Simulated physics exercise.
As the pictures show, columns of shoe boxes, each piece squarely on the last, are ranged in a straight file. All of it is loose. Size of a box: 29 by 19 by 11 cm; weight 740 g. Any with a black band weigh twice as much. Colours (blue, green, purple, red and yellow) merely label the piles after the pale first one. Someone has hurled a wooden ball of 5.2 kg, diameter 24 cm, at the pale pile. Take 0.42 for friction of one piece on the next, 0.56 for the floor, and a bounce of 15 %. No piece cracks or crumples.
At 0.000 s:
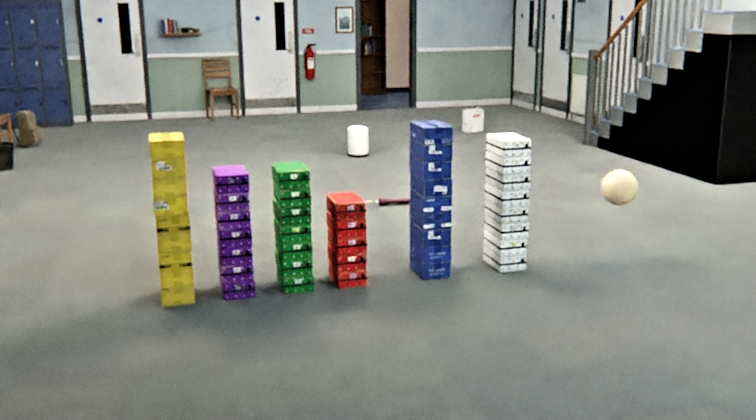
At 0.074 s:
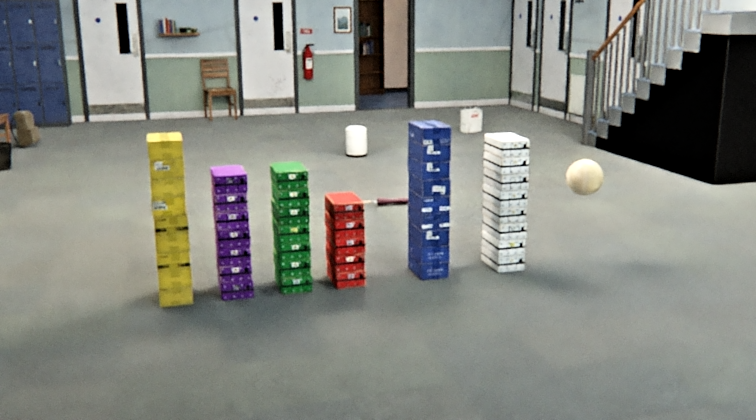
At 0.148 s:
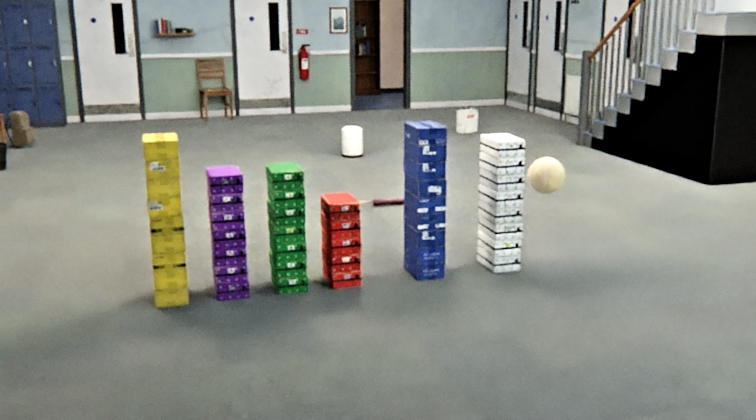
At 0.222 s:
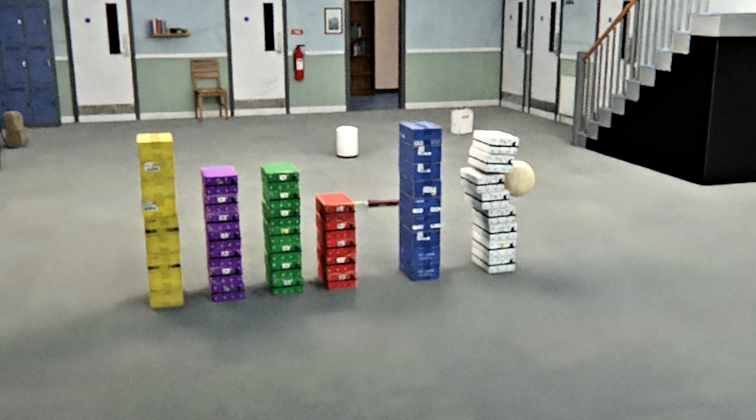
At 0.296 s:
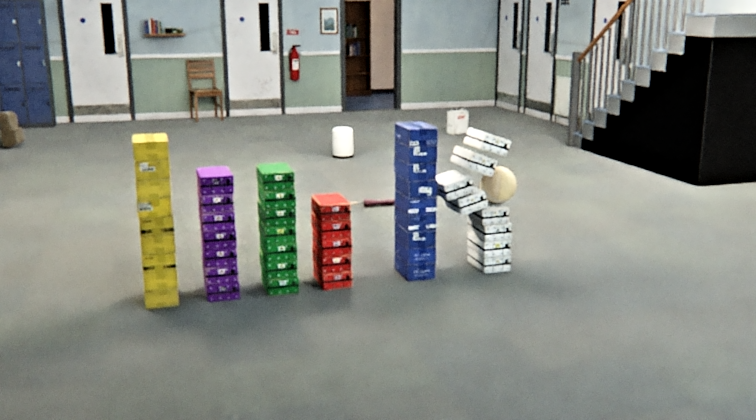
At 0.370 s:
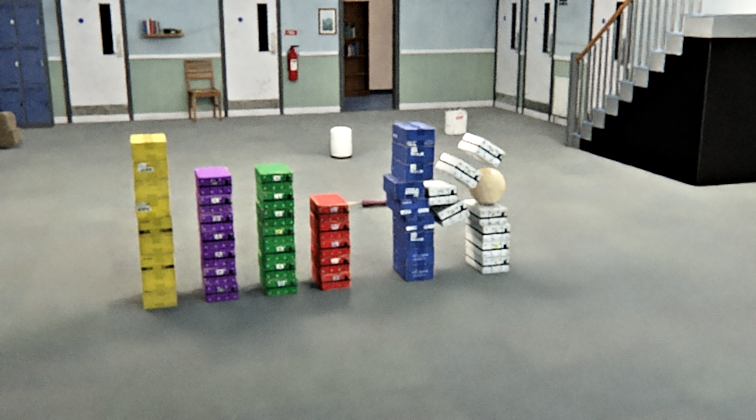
A pale ball flies left into the white stack, knocking boxes against the blue stack.
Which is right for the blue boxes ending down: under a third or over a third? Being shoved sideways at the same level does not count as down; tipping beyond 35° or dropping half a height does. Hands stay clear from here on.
More than a third of them.
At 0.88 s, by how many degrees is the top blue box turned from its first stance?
Some 80°.
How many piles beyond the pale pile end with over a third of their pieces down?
The count is 1.
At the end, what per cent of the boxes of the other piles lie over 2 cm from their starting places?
Shifted: 30 per cent.
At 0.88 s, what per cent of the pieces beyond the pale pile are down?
At that moment 20 per cent.
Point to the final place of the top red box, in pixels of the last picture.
Near (304, 210).
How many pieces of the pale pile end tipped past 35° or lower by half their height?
5 of them.
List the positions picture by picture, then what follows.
In the first frame (each place is the centre of the face we see best; the camera pans a little), ball (620, 188) 66 cm from contact, 3.8 m/s; top blue box (439, 136); top red box (351, 212); the others all in place.
Ball (585, 178) 40 cm from contact, 3.5 m/s; top blue box (437, 136), in the second frame.
Ball (546, 176) 14 cm from contact, 3.5 m/s; top blue box (433, 137), in the third frame.
Ball (516, 179) after contact, 1.5 m/s; top blue box (428, 137); the others all in place, in the fourth frame.
Ball (498, 185) after contact, 1.0 m/s; top blue box (424, 137); the others all in place, in the fifth frame.
Ball (487, 186) after contact, 0.9 m/s; top blue box (421, 138); top yellow box (149, 152); 3 have shifted, in the sixth frame.
By 0.46 s, 3 of the pale pile down; none of the 9 blue boxes down (0 of 37 in all colours); top blue box tilted 9°.
By 0.64 s, 4 of the pale pile down; 3 of the 9 blue boxes down (3 of 37 in all colours); top blue box tilted 49°, 12 cm lower.
By 0.88 s, 4 of the pale pile down; 7 of the 9 blue boxes down (7 of 37 in all colours); top blue box on its side; top red box tilted 4°.
By 1.36 s, 4 of the pale pile down; 7 of the 9 blue boxes down (7 of 37 in all colours); top blue box tilted 74°, 54 cm lower; top red box tilted 6°.
When it is over (2.5 s), 5 of the pale pile down; 7 of the 9 blue boxes down (7 of 37 in all colours); top blue box tilted 62°, 55 cm lower; top red box tilted 6°. That is 78 per cent. In pixels of the last frame, middles, top blue box near (400, 221), top red box near (304, 210).
